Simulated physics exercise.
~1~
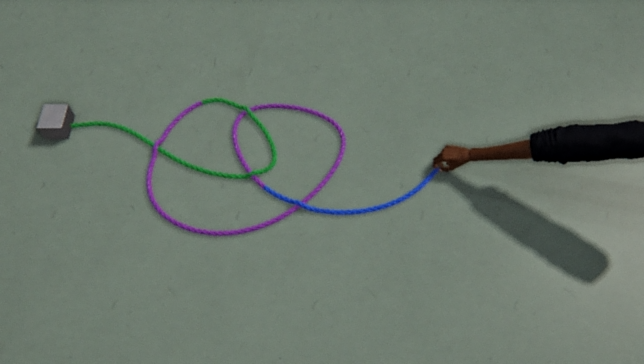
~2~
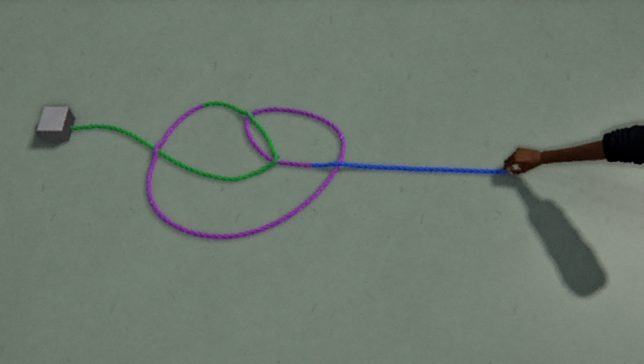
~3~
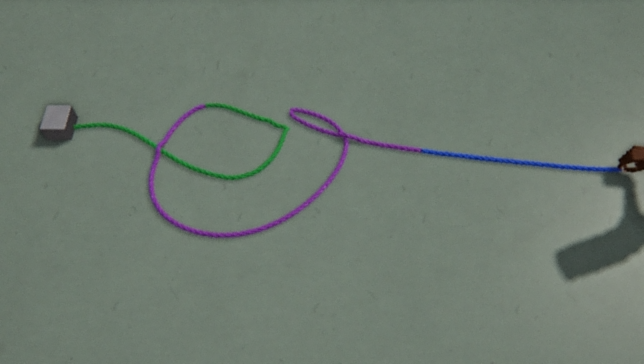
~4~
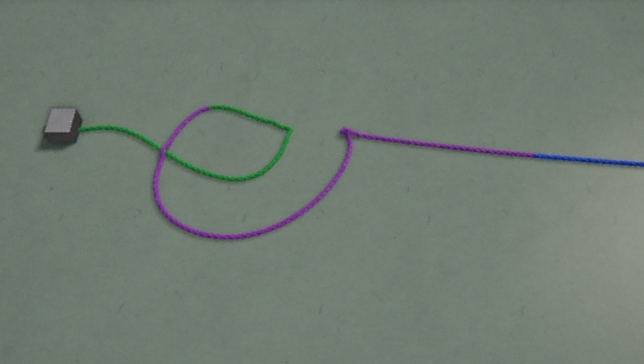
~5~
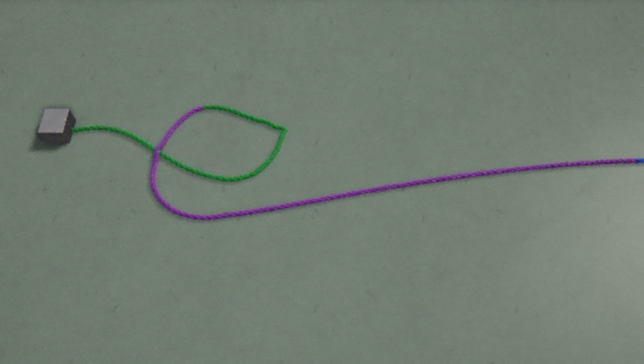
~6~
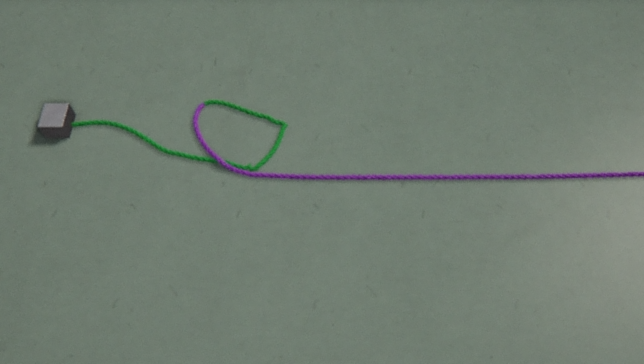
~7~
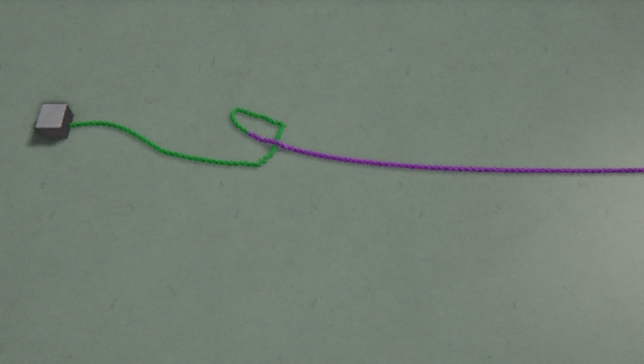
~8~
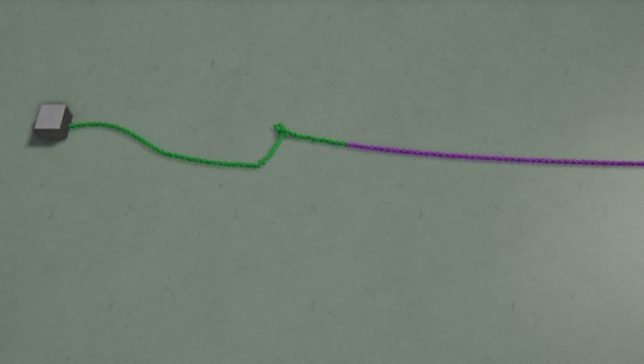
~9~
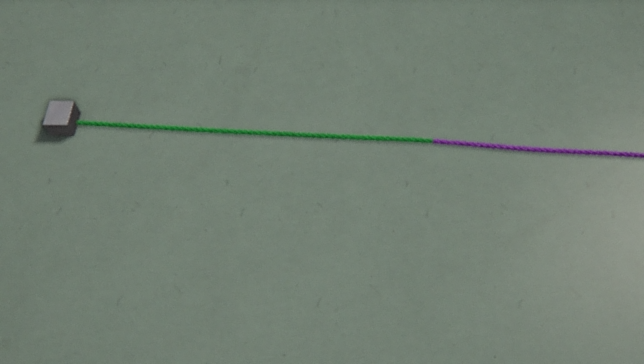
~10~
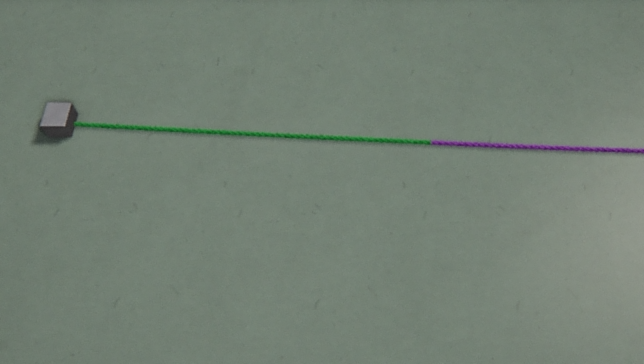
A looped, multicoloured rope is pulled right by a hand until its loops open and it straightens.
